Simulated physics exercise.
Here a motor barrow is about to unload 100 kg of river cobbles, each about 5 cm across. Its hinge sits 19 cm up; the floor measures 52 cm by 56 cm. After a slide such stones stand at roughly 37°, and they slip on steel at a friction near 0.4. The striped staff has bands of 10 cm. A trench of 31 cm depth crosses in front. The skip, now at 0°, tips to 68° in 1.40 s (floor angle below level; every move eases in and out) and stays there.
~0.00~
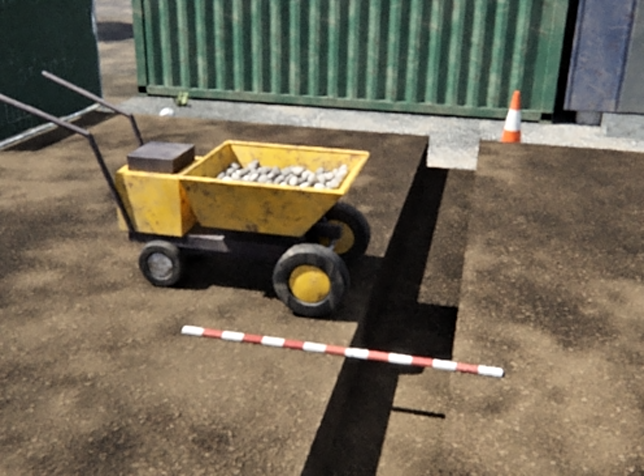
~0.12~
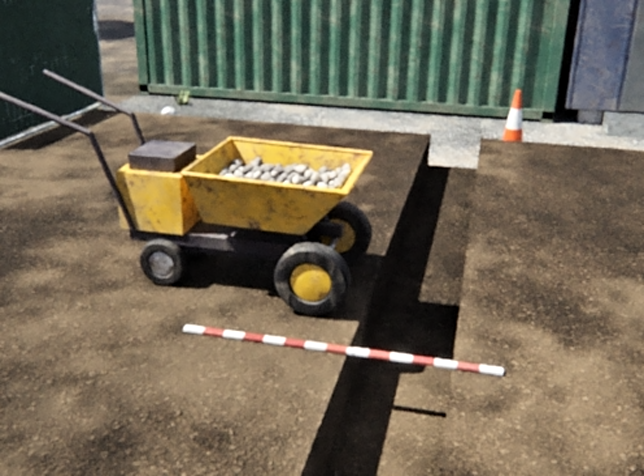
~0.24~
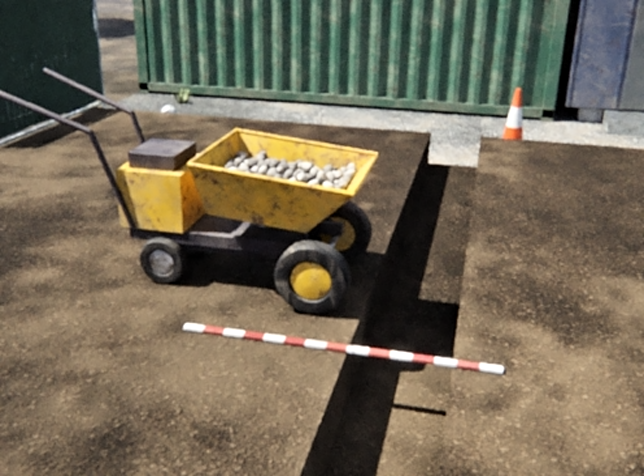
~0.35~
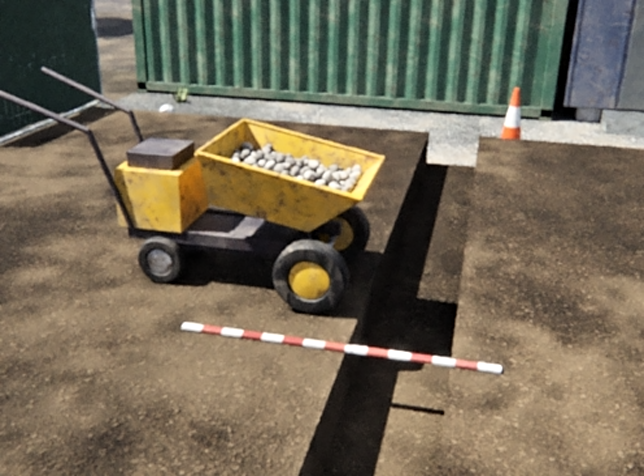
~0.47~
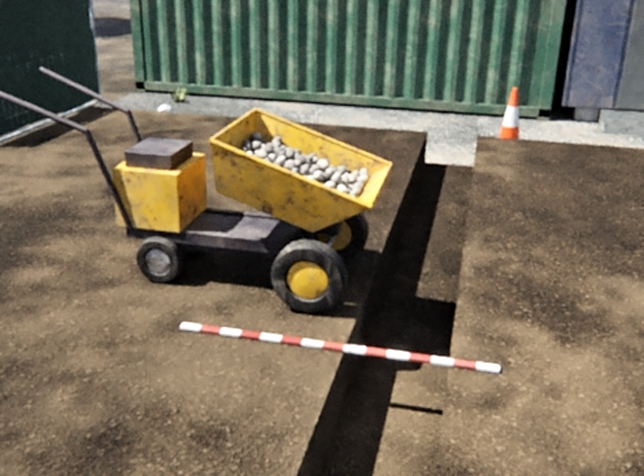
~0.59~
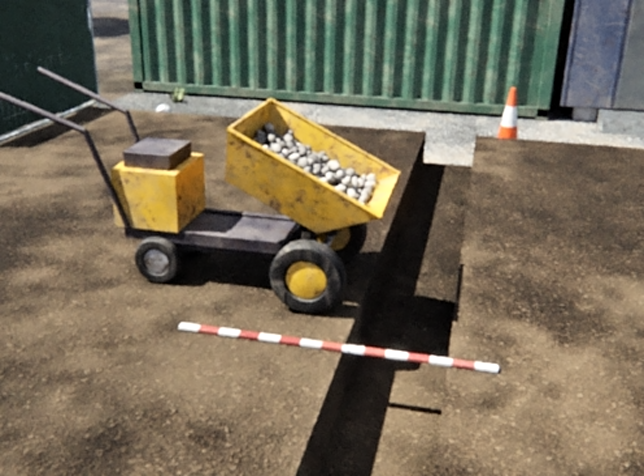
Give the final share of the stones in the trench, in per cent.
Roughly 67 per cent ends in the trench.
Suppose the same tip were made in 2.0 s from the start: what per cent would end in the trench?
It would be near 70 per cent.
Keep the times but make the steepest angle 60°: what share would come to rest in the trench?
It would be near 65 per cent.
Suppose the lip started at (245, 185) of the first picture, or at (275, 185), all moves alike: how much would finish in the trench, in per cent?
Near 80 per cent from the first place, 100 from the second.
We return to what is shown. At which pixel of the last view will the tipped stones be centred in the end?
Near (438, 337).
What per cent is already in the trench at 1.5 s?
Some 25 per cent.
After 1.0 s the floor is at 57°; 100 % in the skip; the foremost stones are at (401, 236).
After 1.5 s the floor is at 68°; 62 % in the skip, 25 % in the trench, 13 % past the trench; the foremost stones are at (487, 300).
After 1.9 s the floor is at 68°; 25 % in the skip, 42 % in the trench, 33 % past the trench; the foremost stones are at (570, 303).
After 3.8 s the floor is at 68°; 0 % in the skip, 67 % in the trench, 33 % past the trench; the foremost stones are at (621, 305).
